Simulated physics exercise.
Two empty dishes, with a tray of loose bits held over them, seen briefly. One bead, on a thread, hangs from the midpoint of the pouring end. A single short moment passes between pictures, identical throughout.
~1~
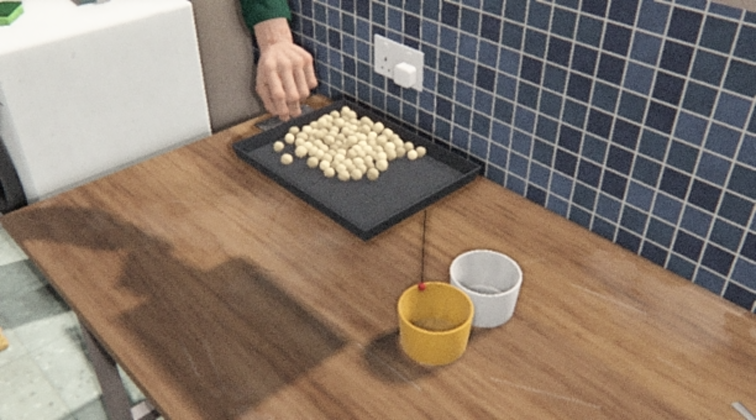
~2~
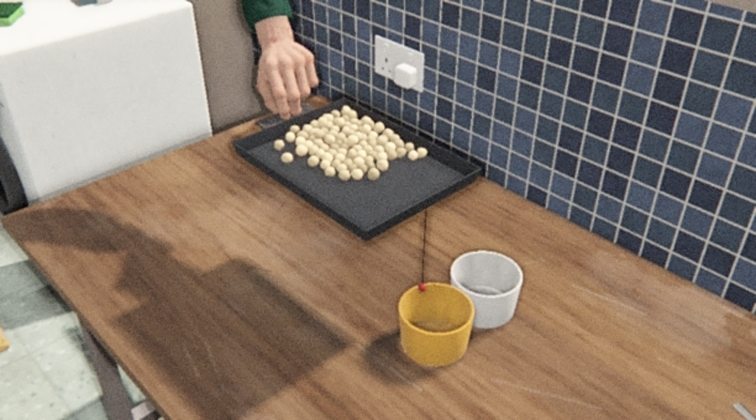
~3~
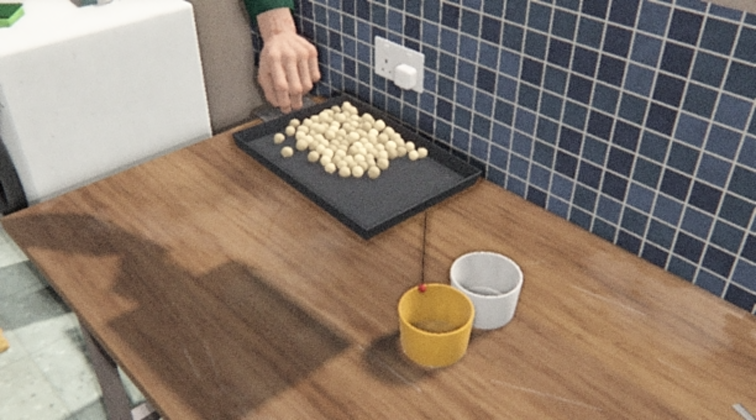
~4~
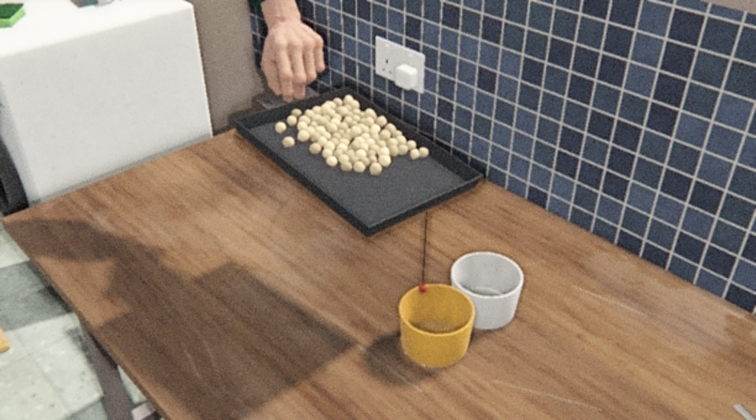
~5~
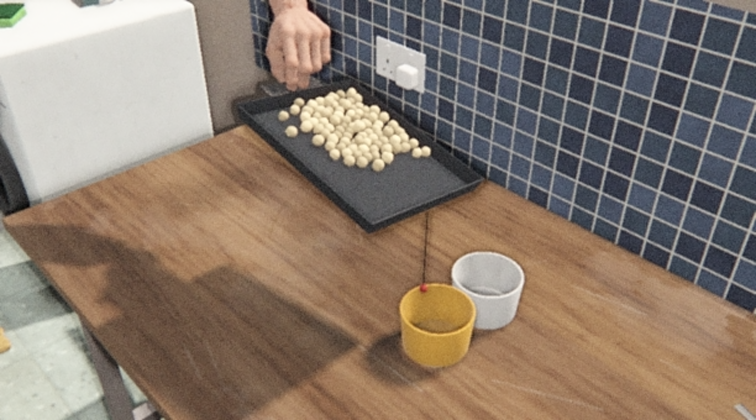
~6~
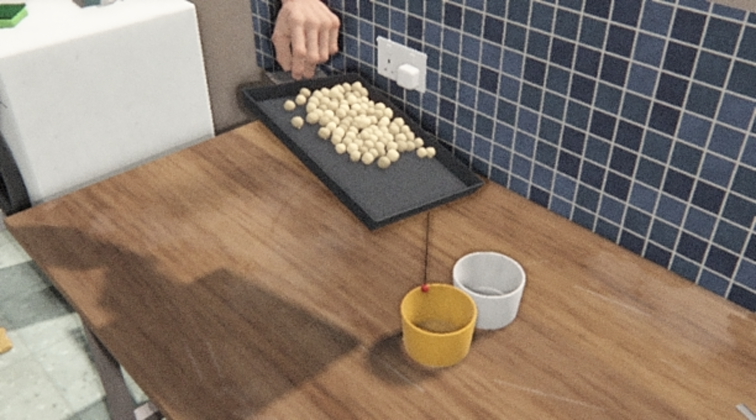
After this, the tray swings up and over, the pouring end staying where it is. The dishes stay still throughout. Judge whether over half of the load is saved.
Mostly caught.
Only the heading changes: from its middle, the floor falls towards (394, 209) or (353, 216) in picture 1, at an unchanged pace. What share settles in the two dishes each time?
First case around 20 per cent, second case 0 per cent.
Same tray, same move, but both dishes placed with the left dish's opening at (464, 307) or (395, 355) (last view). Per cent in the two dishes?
First placement: Some 30 %; second placement: Some 0 %.
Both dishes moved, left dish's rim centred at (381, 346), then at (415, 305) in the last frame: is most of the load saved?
At place one a lesser share; at place two the greater share.
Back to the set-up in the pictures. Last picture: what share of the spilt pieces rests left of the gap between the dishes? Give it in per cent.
Left share: Close to 80 %.
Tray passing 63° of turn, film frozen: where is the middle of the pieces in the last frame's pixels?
The middle of the load sits near (438, 155).
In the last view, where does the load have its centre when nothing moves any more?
The centre comes to rest near (481, 300).
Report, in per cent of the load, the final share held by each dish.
At the end, 0 percent of the load sits in the left dish and 70 percent in the right dish.
Soon, tray tipped steeply; nearly all on the tray; a stray few in the right dish.
A while on, tray tipped past a quarter turn; about a quarter on the tray; a stray few in the left dish; about half in the right dish; a small part outside both; about a quarter in the air.
Towards the end, tray tipped past a quarter turn; a stray few in the left dish; most in the right dish; about a quarter outside both.
Finally, tray tipped past a quarter turn; a stray few in the left dish; most in the right dish; about a quarter outside both.
